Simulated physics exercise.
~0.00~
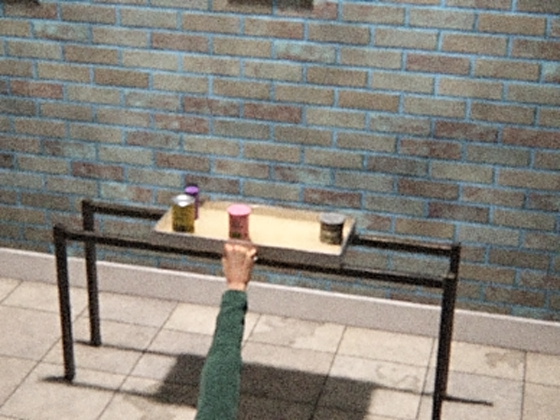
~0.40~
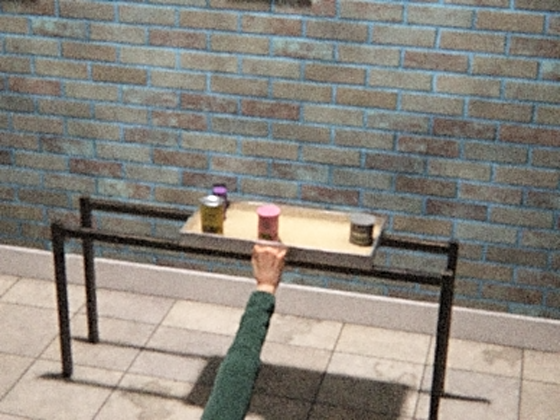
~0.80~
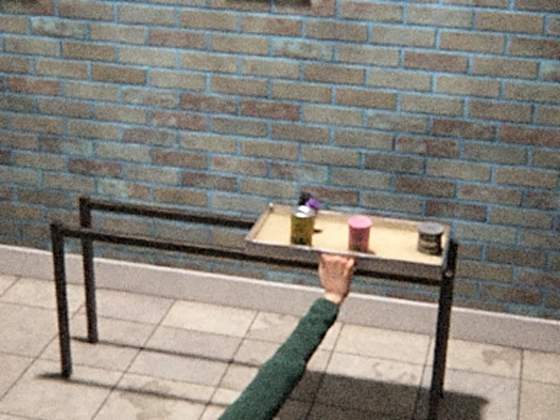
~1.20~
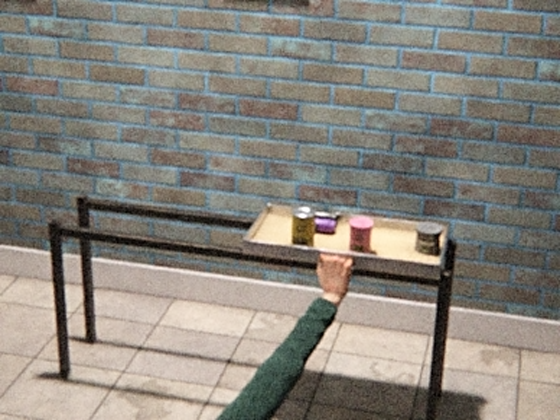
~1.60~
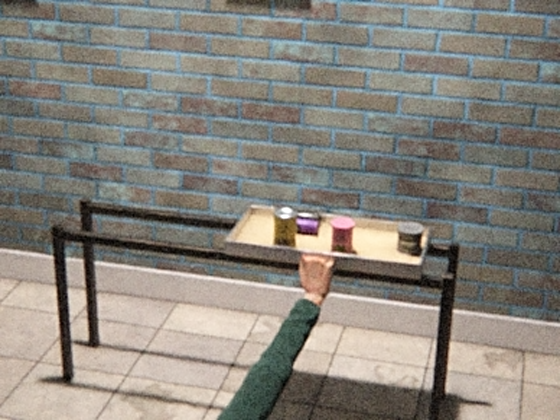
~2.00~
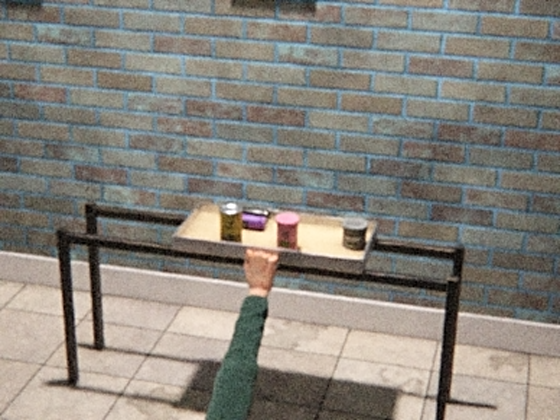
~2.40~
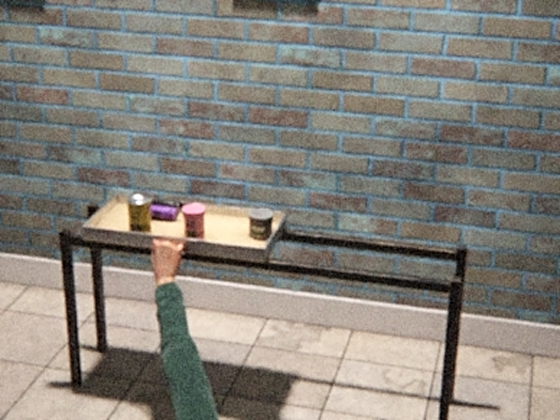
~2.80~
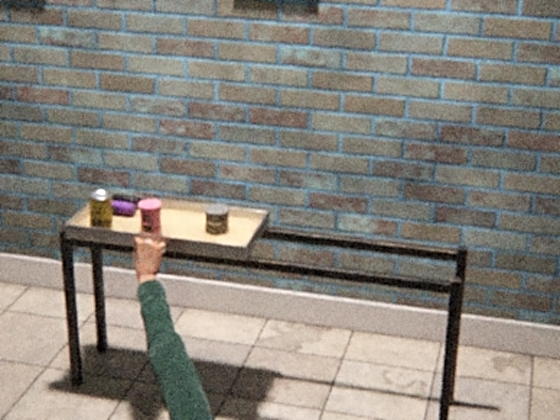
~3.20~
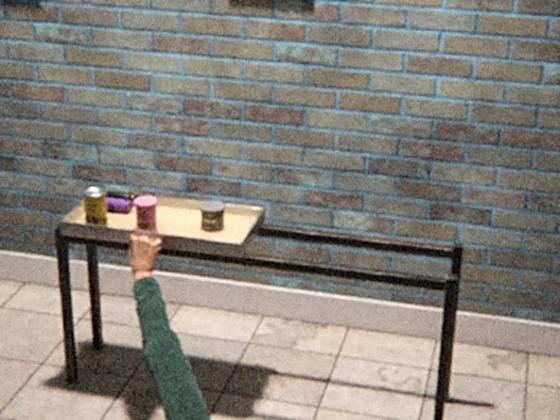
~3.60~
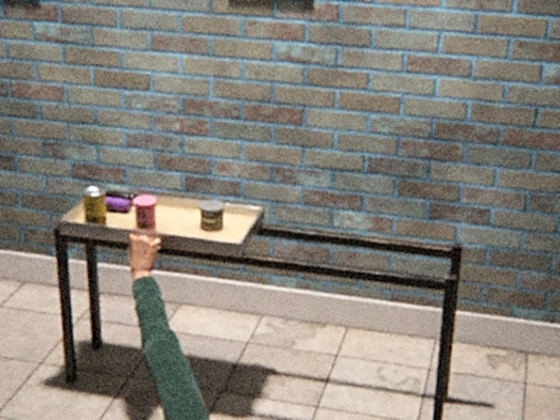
At first, a hand in a green sleeve holds the front of a shallow tray on a dark rack before a brick wall, with a yellow tin, a pink tin, a grey tin and two small shakers, purple and black, standing on it. The hand slides the tray to the right end of the rack, and the shakers tip and fall over. The tray then moves back left, past the middle, until it reaches the left end. There it rests, the hand still on it, with both shakers lying down and the three tins upright.
